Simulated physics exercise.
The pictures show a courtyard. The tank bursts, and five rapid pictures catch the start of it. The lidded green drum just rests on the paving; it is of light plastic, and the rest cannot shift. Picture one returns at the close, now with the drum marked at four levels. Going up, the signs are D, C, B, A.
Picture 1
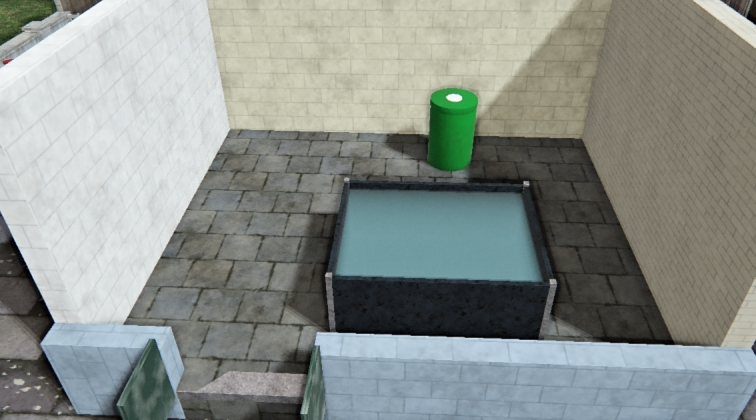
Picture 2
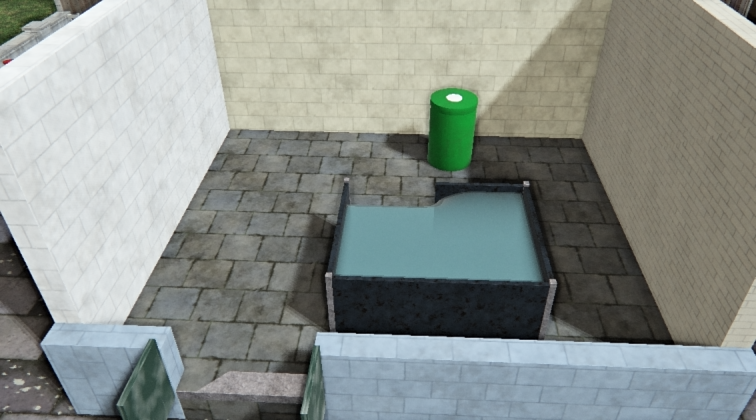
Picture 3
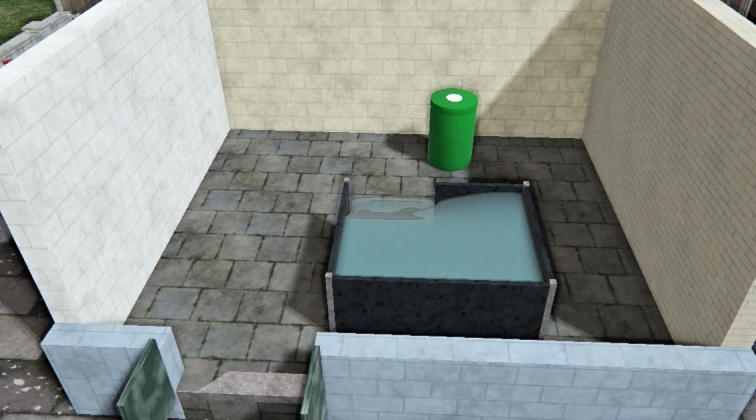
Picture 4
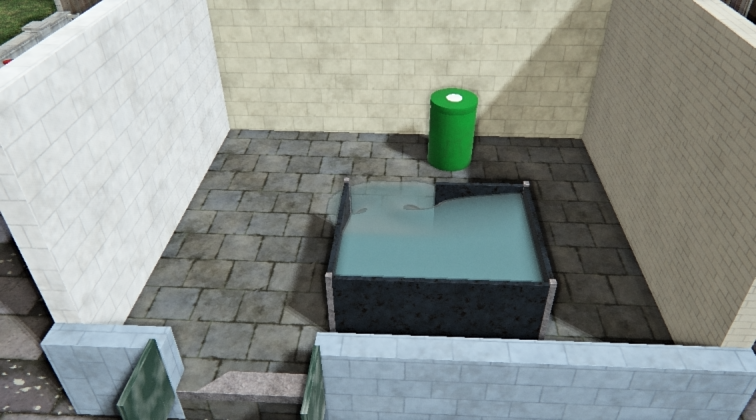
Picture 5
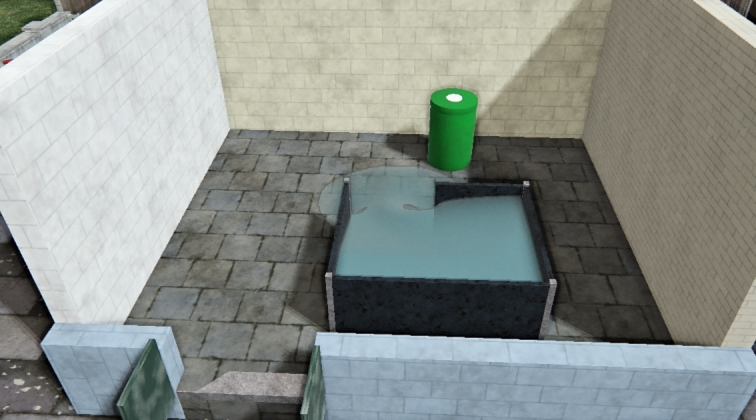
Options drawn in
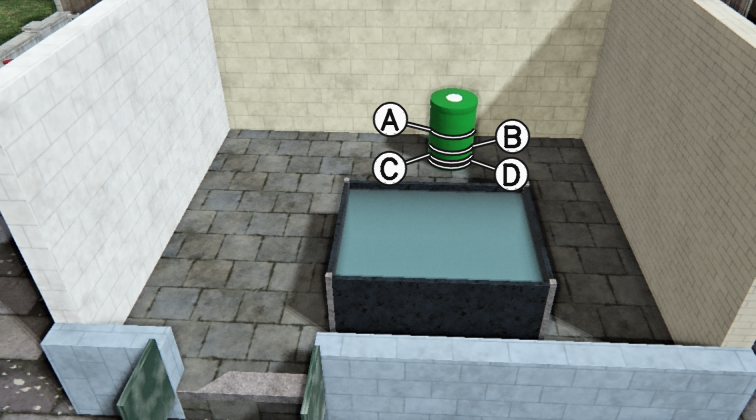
The footage shows a walled courtyard with a green drum behind a dark rectangular tank full of water; part of the tank's back side disappears, and water pours through the gap and spreads over the paving behind it.
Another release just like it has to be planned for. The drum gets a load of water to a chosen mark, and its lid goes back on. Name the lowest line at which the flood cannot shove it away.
Level B just does it.
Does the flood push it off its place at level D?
Yes.
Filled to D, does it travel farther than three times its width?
Yes, it does.
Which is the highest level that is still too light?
Level C.
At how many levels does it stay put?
Two of them.
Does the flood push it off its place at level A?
No.
On the marked copy, A at (453, 137); B at (451, 153); C at (451, 162); D at (450, 168); from the bottom up D, C, B, A.
Choosing A, it does not move.
Choosing B, it does not move.
Choosing C, it is pushed about twice its own width away.
Choosing D, it is pushed about 6 times its own width away.
